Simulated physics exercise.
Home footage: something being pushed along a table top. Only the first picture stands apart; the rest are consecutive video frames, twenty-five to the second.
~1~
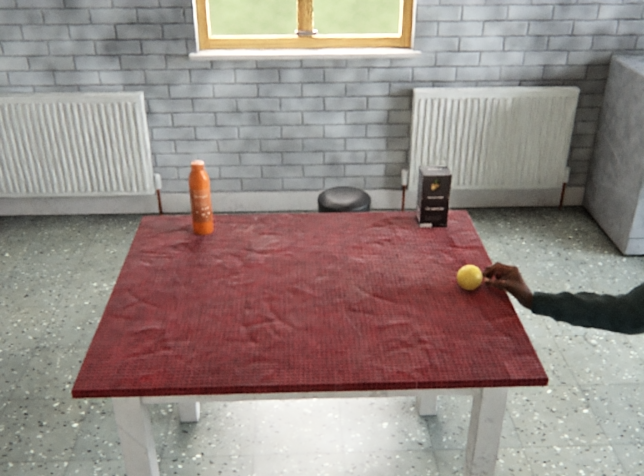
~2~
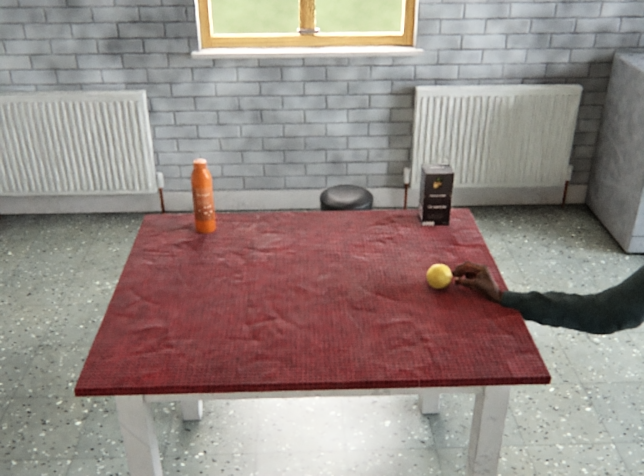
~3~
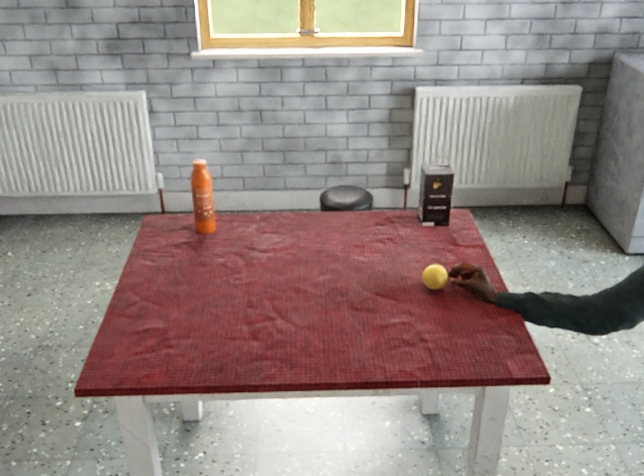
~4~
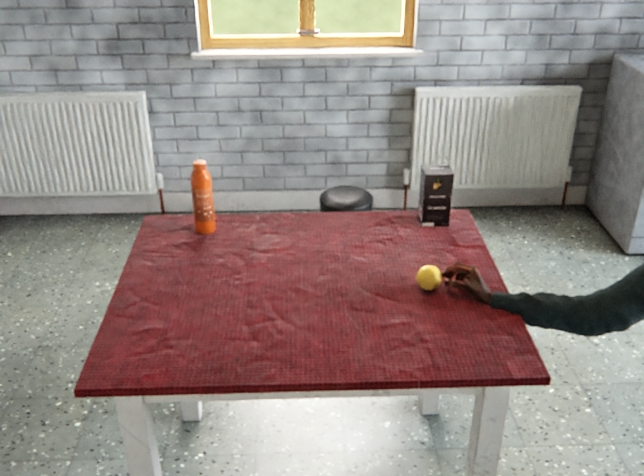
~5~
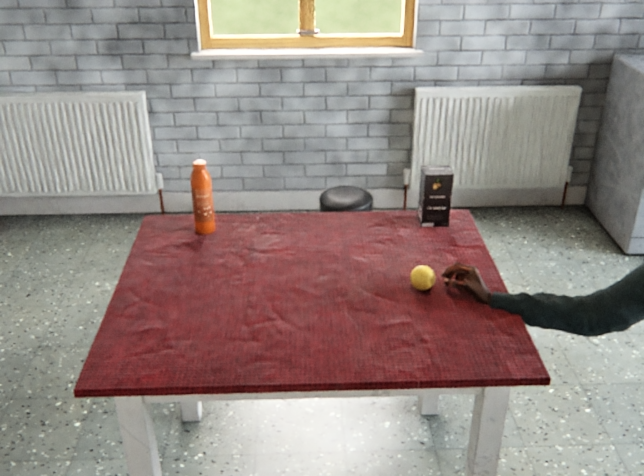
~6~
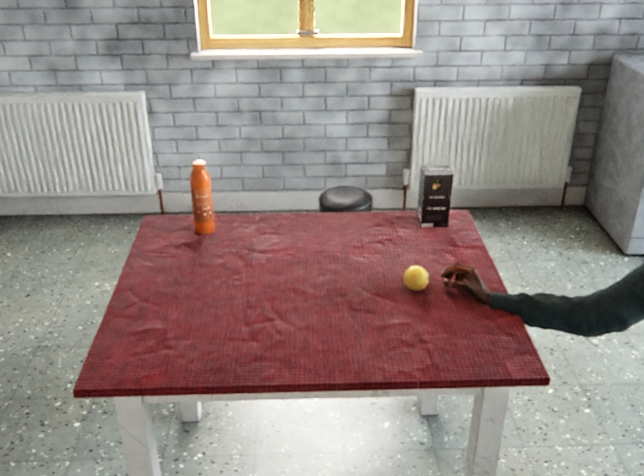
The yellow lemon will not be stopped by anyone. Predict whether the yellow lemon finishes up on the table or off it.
On the table.
Then, 0.10 s past the last view, yellow lemon displaced about its own width near (403, 279).
Then, 0.20 s past the last view, yellow lemon displaced about its own width near (392, 279).
Then, 0.50 s past the last view, yellow lemon displaced well along near (371, 280).
Finally, moved from the start, yellow lemon. Final places as the last picture's camera would see them, yellow lemon near (368, 280).
